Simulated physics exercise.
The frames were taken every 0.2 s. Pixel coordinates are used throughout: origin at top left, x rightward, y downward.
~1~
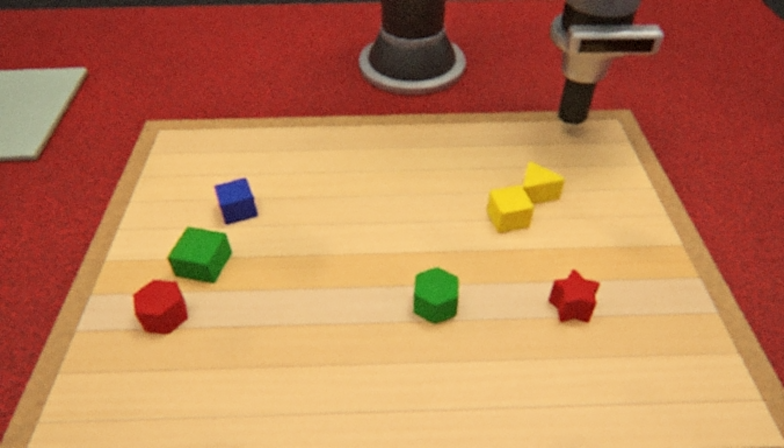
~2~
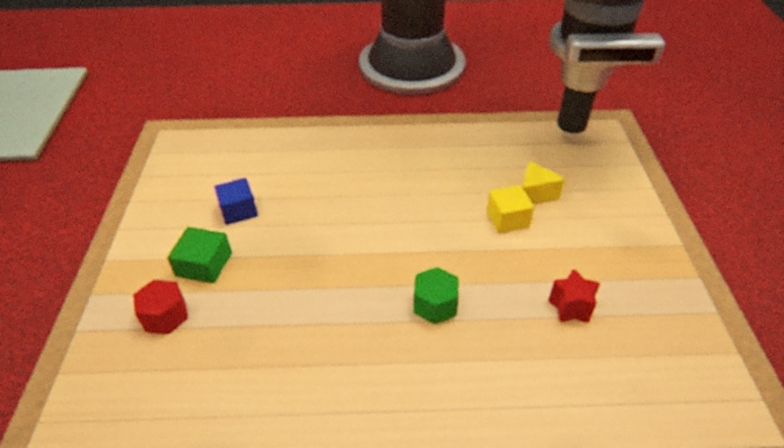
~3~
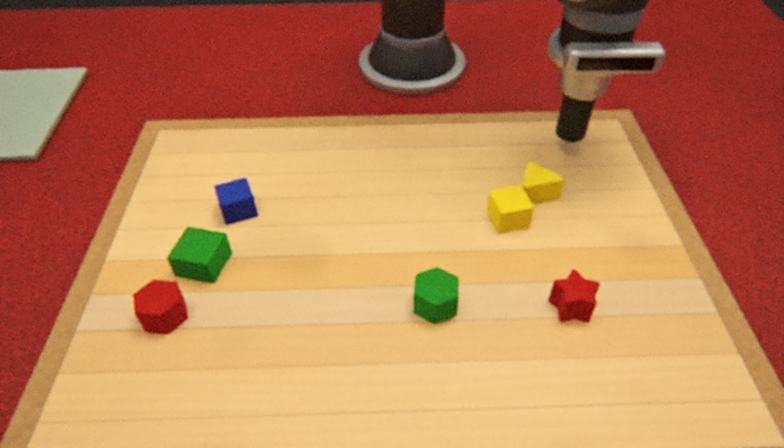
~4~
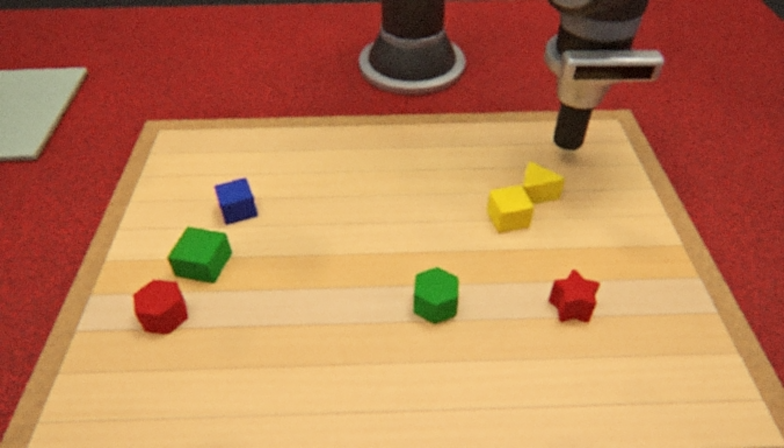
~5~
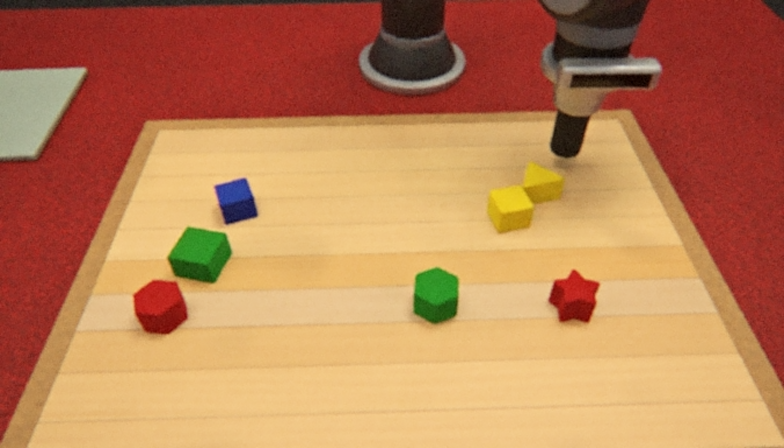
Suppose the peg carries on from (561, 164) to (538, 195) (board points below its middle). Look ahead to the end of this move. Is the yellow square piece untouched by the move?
Final answer: No.
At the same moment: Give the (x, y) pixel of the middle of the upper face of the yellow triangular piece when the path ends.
Close to (531, 192).
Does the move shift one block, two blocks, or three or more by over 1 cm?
I foresee two blocks being moved.
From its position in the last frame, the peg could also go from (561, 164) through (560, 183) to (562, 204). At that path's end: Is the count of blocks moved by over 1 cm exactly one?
Answer: Yes.
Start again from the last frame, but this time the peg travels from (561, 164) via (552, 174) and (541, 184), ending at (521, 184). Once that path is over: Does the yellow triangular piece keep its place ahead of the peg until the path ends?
The answer is no.
The first path, step by step. Halfway along, peg (553, 165); nothing pushed yet.
At the end, peg (541, 181); yellow square piece (501, 206); yellow triangular piece (531, 192), turned 15° anticlockwise.
